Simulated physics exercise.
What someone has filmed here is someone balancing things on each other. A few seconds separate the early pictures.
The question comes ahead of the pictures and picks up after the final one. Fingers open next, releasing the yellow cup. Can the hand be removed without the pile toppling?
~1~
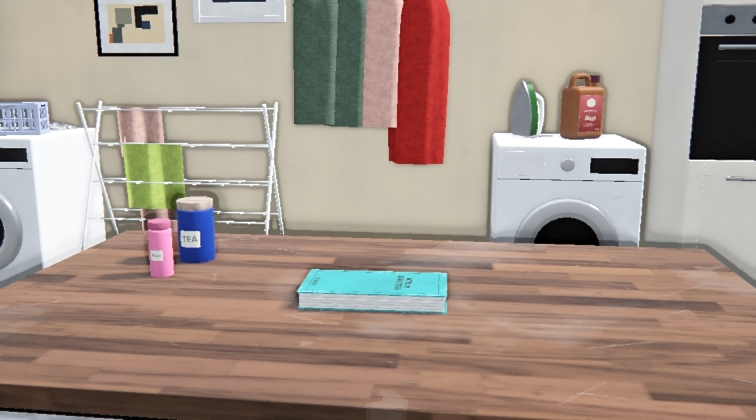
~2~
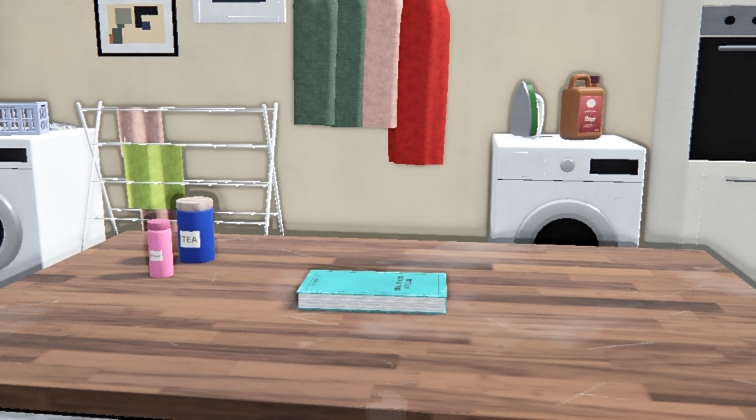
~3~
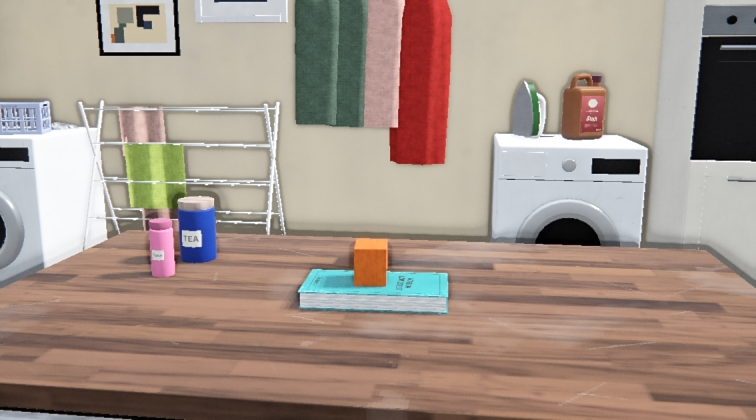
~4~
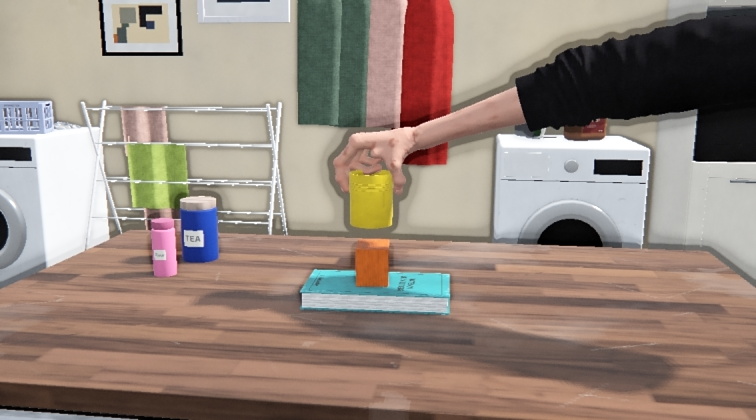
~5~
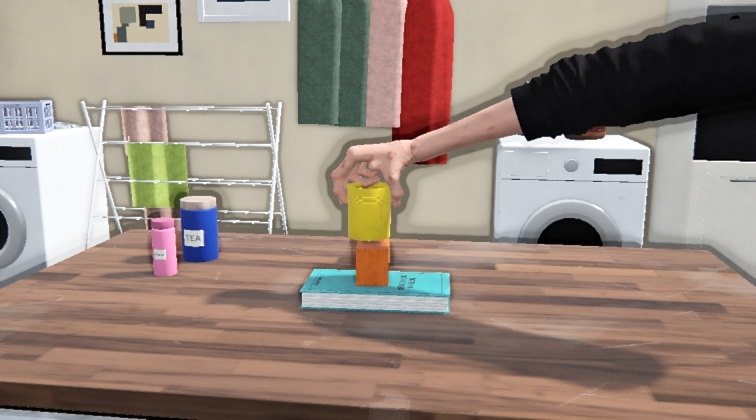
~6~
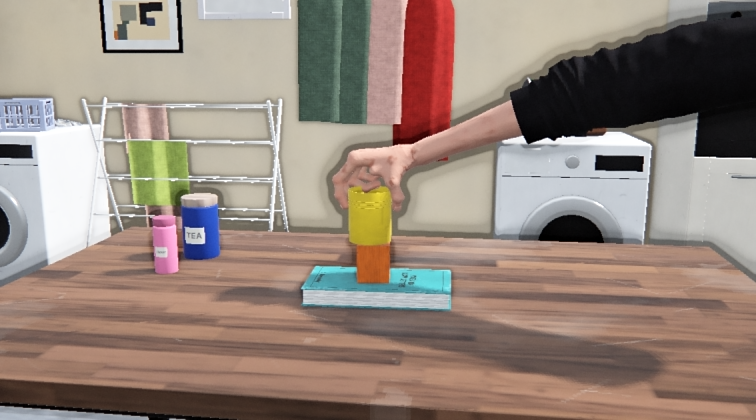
Yes, the pile stays balanced.
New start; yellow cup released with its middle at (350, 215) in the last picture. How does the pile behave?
It collapses.
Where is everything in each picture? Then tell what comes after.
In the first picture, the last thing is not in view yet; turquoise book (375, 290).
In the second picture, the last thing is not in view yet; blue jar (196, 230).
In the third picture, the last thing is not in view yet; turquoise book (376, 290).
In the fourth picture, coming down; yellow cup (371, 199); blue jar (199, 229).
In the fifth picture, coming down; yellow cup (369, 211); turquoise book (378, 290).
In the sixth picture, in place under the hand; yellow cup (370, 215); blue jar (201, 226).
Then, 0.30 s after the last picture, nothing has stirred.
Then, 0.70 s after the last picture, yellow cup resting near (370, 215).
At rest, all 5 in place. Seen from the same camera at the end, yellow cup near (370, 215). The pile keeps its balance.
